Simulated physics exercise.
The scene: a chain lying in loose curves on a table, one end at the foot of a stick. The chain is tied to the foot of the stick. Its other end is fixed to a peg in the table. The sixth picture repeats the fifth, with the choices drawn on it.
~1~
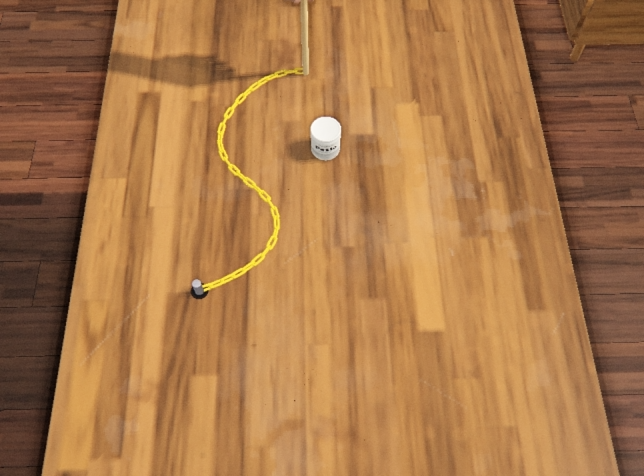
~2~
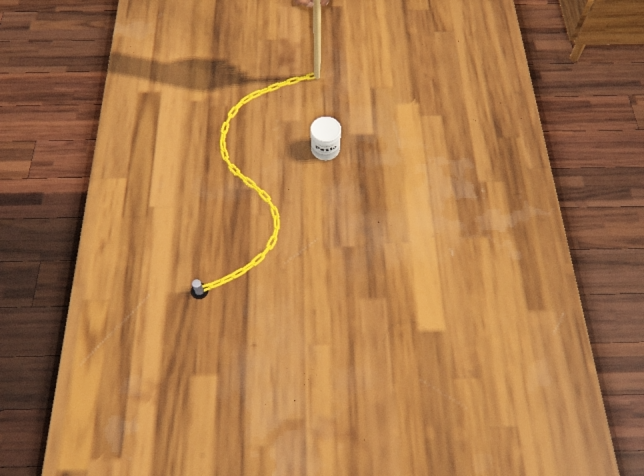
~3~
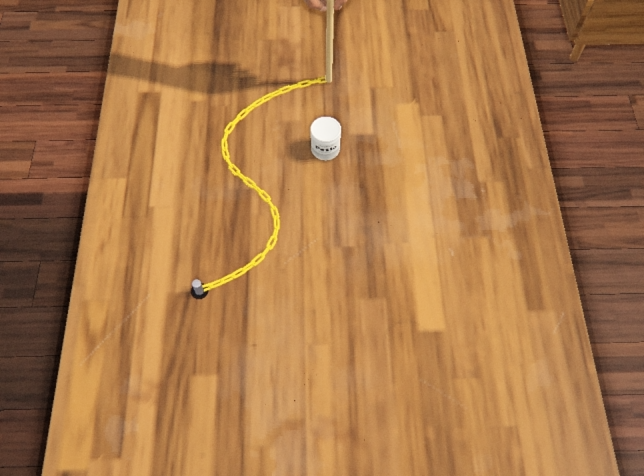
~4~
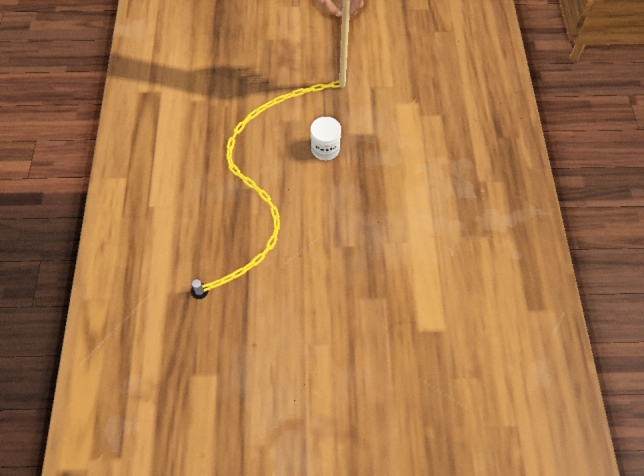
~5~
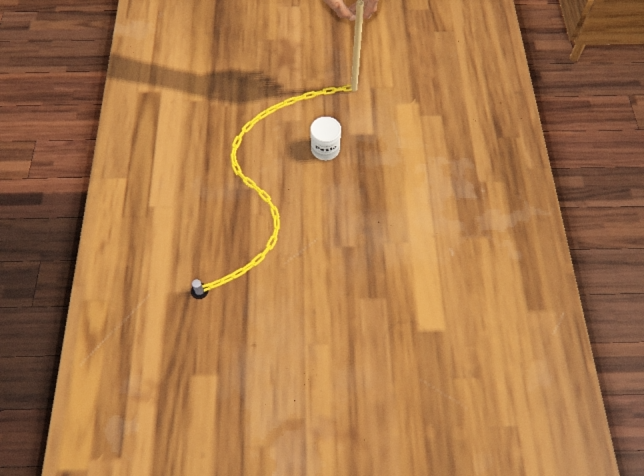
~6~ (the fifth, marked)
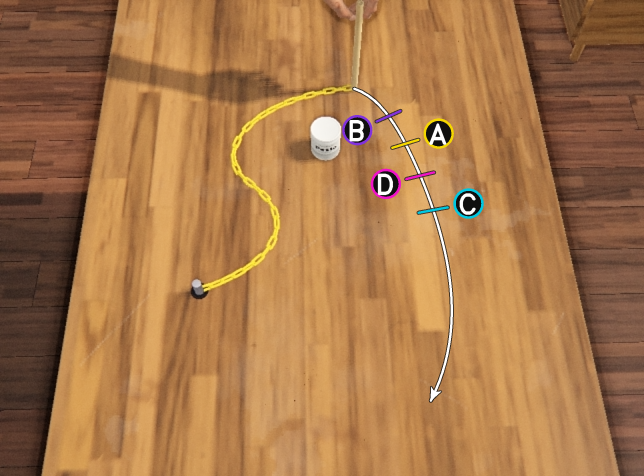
A hand moves a stick rightward behind a white jar, dragging a yellow chain's end.
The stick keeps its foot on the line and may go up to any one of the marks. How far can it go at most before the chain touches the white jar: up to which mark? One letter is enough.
A is the last safe stop.
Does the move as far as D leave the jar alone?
For that mark, no.
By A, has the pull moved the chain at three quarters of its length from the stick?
No.
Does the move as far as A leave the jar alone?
Yes.
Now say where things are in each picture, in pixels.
In the first picture, peg (198, 288); white jar (326, 139).
In the second picture, peg (198, 288); white jar (326, 139).
In the third picture, peg (198, 288); white jar (326, 139).
In the fourth picture, peg (198, 288); white jar (326, 139).
In the fifth picture, peg (198, 288); white jar (326, 139).
On the copy, A at (405, 144); B at (389, 116); C at (433, 210); D at (420, 176); the route from (354, 89) via (436, 218) to (431, 401).
On A. First, foot of the stick (377, 104), middle of the chain (242, 170).
Then, foot of the stick (394, 125), middle of the chain (246, 169).
Finally, foot of the stick (405, 144), middle of the chain (250, 168); nothing has been touched.
By contrast, B is safe but short; C brings the chain against the jar; D brings the chain against the jar.
